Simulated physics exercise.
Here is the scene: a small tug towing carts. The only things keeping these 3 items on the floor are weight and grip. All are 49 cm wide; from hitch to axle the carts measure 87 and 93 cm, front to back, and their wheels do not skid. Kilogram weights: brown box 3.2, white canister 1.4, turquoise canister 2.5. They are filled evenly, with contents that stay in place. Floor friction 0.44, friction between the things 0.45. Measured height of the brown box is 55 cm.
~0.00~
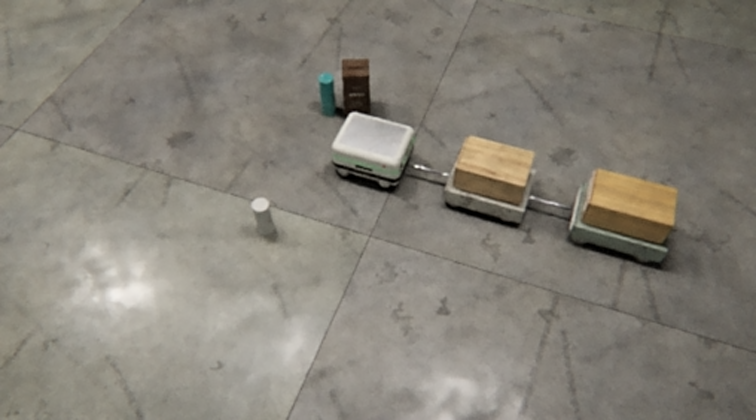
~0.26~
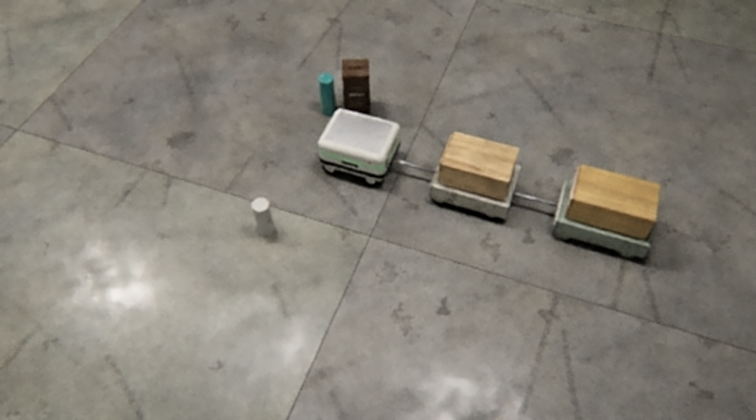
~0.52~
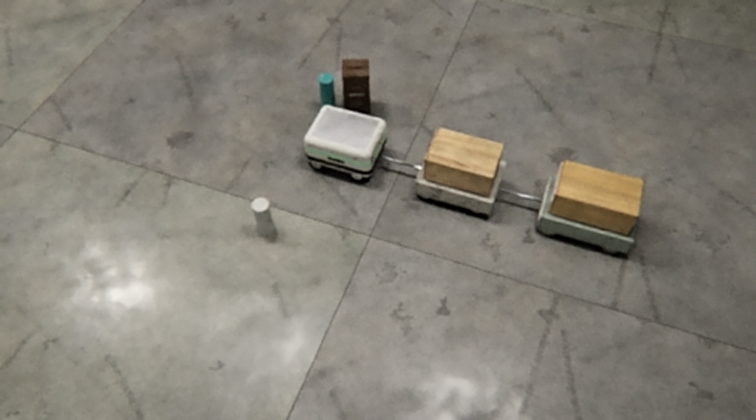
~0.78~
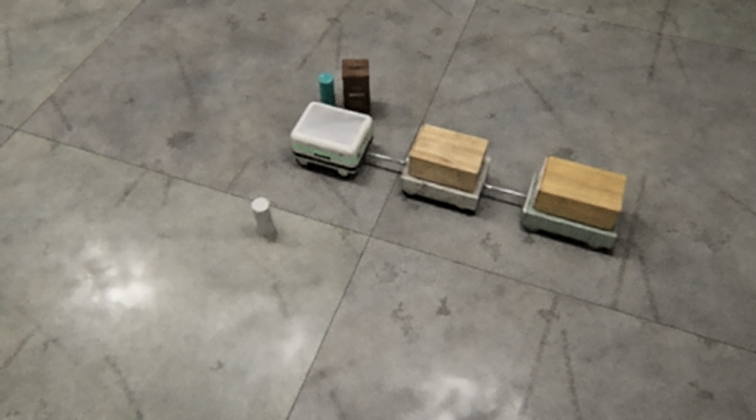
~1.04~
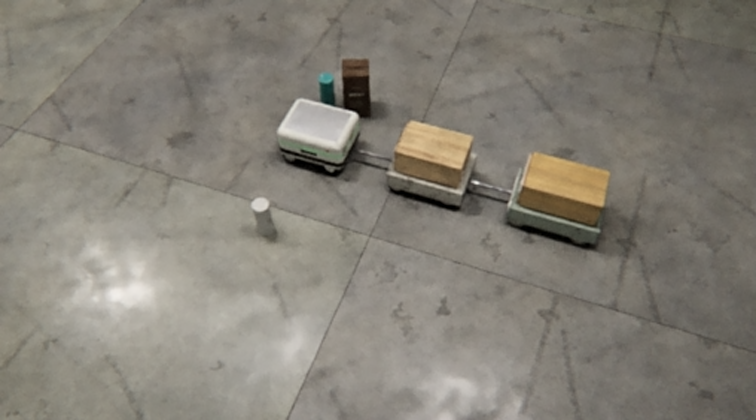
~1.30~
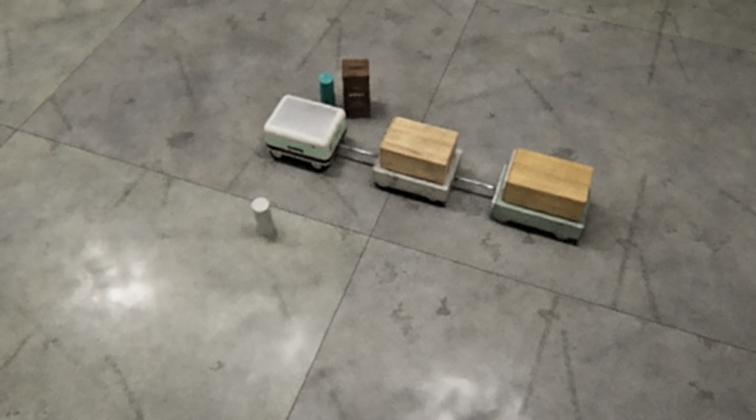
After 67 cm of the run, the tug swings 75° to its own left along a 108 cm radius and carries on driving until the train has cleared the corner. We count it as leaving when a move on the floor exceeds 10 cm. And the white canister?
Close enough.
By 3.70 s, tug 189 cm along.
By 6.60 s, tug 337 cm along.
When it is over (10.1 s), all 3 within 10 cm of the start. End places, in pixels of the last picture, white canister near (263, 217).
